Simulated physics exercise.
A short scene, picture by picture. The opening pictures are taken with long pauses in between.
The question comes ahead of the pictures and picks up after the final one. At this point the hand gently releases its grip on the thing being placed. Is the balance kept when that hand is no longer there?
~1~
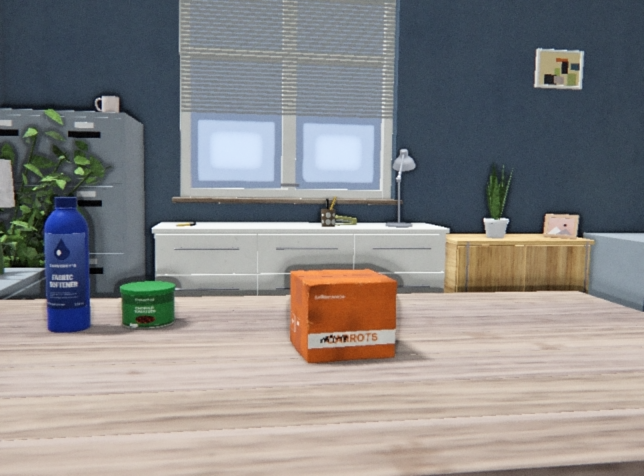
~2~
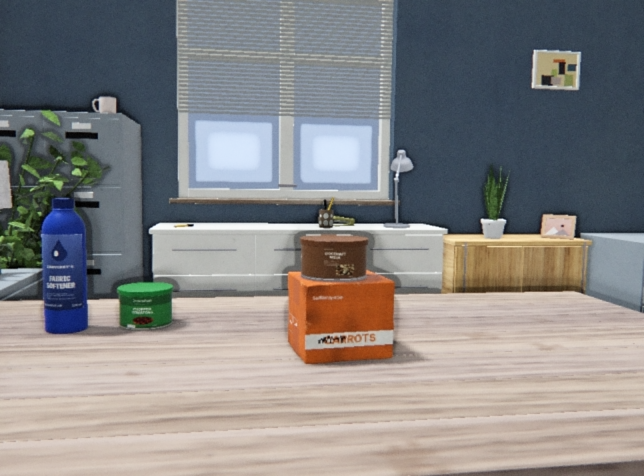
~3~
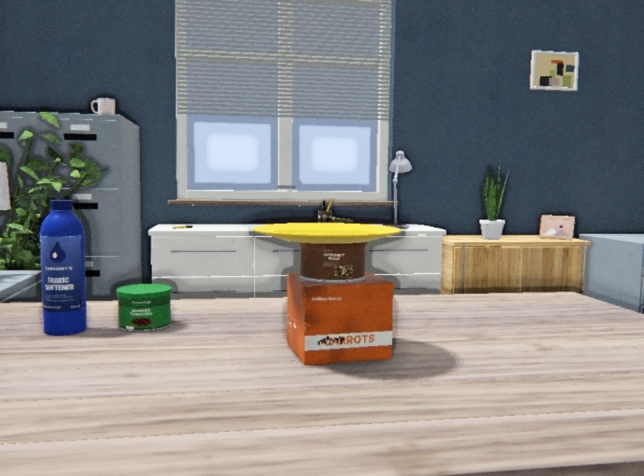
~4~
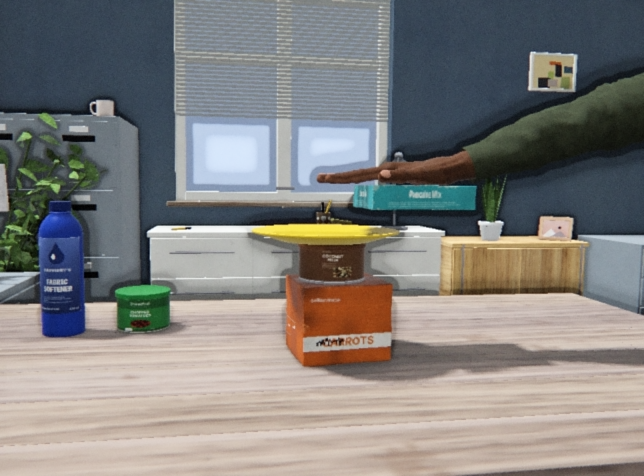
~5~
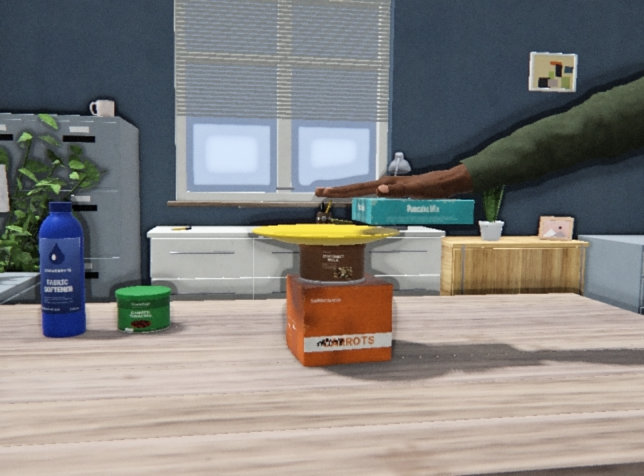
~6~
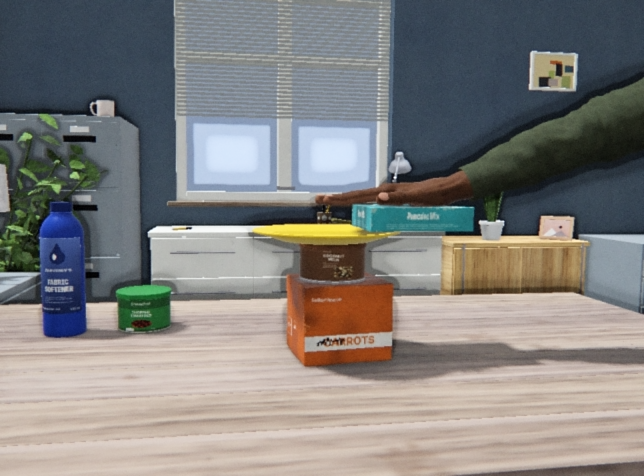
My guess is the pile will be unstable.
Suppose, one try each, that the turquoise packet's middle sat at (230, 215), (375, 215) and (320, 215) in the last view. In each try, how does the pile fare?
Topples over, stays standing, stays standing.
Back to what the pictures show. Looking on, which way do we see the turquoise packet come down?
It heads rightwards.
Then, 0.40 s past the last view, turquoise packet now fallen.
Then, 0.60 s past the last view, things are still on the move.
Finally, fallen, turquoise packet; the other 5 still in place. Final places as the last picture's camera would see them, turquoise packet near (473, 338). The pile comes apart.
